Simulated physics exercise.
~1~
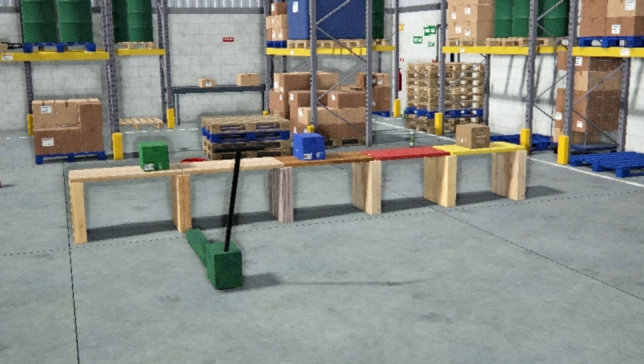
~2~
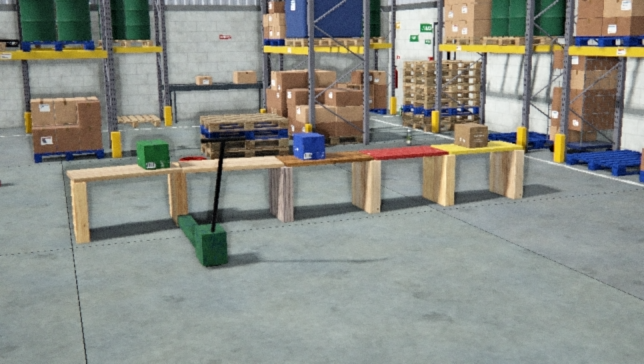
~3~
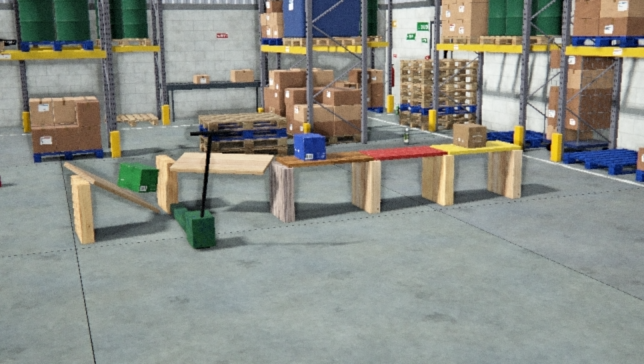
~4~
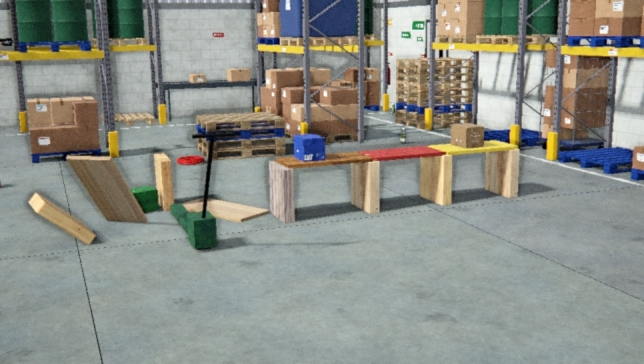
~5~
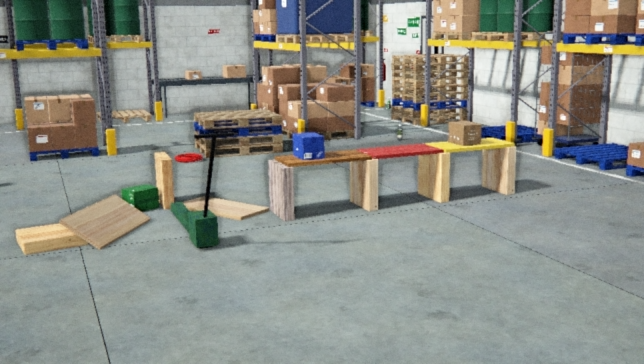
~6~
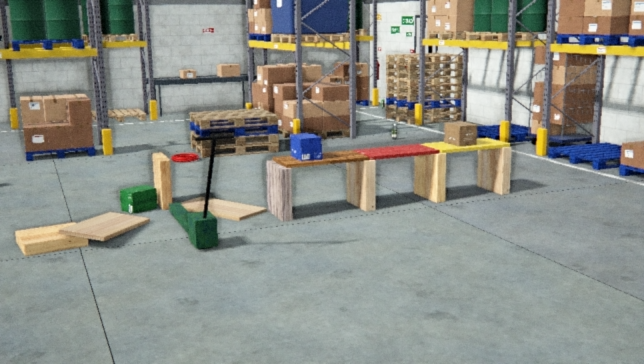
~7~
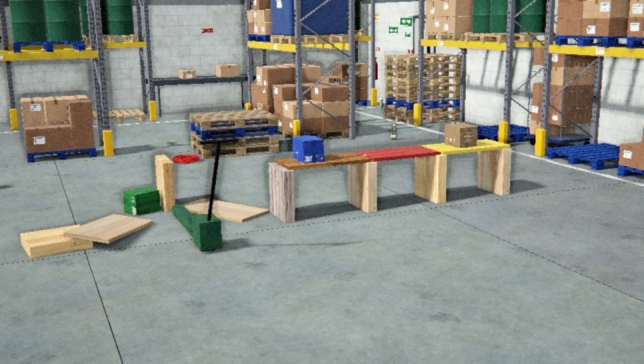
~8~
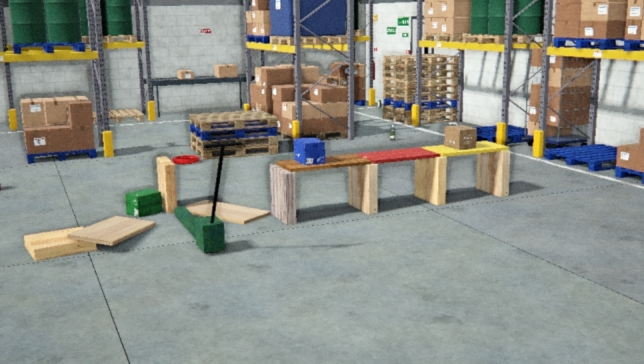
Row of wooden slabs and boards in a warehouse, its left end collapsing as a green jack pushes in, the rest staying upright.
